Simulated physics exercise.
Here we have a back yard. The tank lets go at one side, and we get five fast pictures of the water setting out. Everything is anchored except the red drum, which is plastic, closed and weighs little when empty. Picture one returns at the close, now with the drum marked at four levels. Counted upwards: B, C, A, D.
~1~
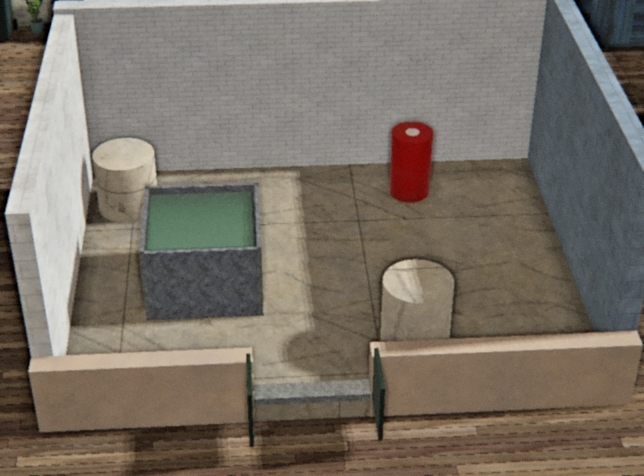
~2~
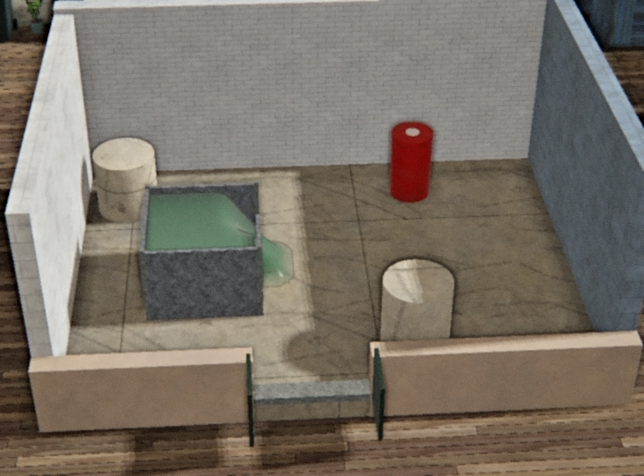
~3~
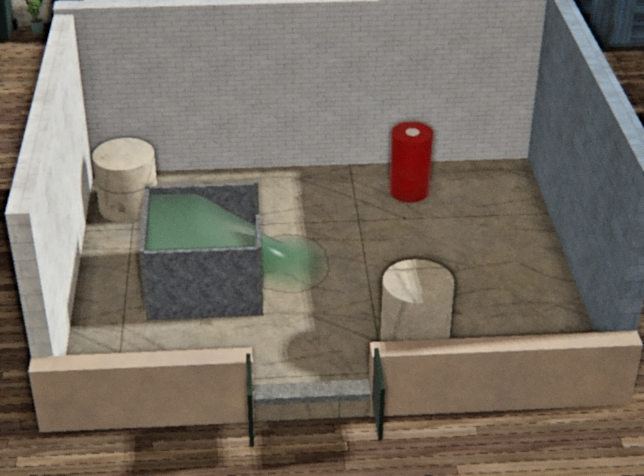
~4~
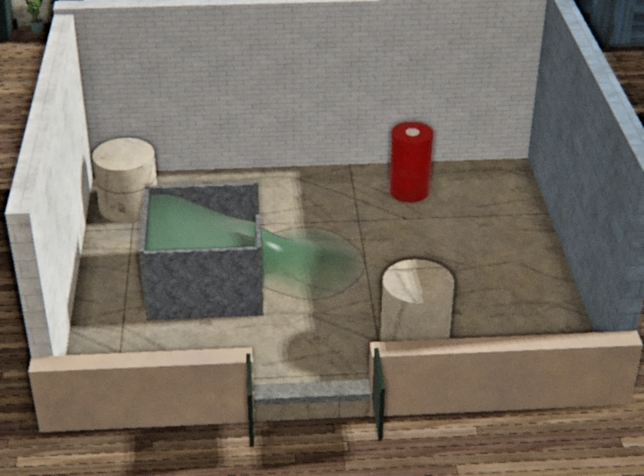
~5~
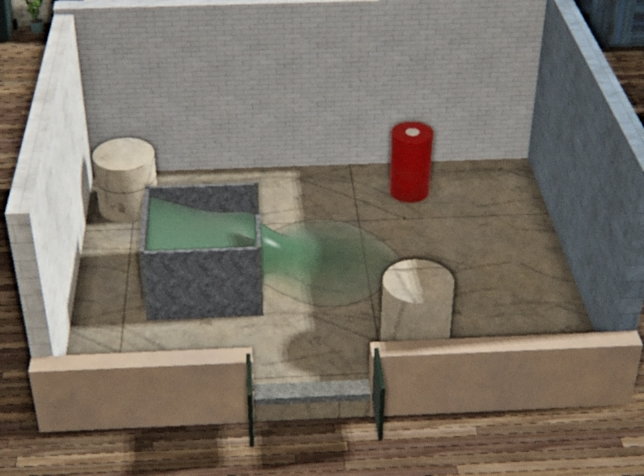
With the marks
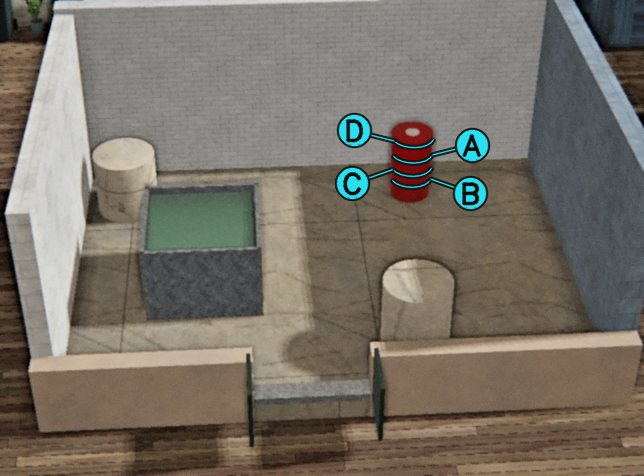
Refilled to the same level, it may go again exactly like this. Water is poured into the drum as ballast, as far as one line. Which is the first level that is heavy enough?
That is level B.
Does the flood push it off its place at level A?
No.
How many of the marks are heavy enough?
All of the four.
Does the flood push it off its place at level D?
No, not at all.
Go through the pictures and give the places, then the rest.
Lid of the red drum at (413, 132); tank full, its middle at (202, 222); open gate at (311, 348).
Water covers 1 % of the ground and is seen nearest the drum at (277, 244).
Water covers 3 % of the ground and is seen nearest the drum at (302, 239).
Water covers 6 % of the ground and is seen nearest the drum at (331, 235).
Lid of the red drum at (413, 132); water covers 9 % of the ground and is seen nearest the drum at (340, 225).
On the marked copy, A at (414, 163); B at (413, 187); C at (413, 176); D at (415, 147); from the bottom up B, C, A, D.
With A, it does not move.
With B, it does not move.
With C, it does not move.
With D, it does not move.
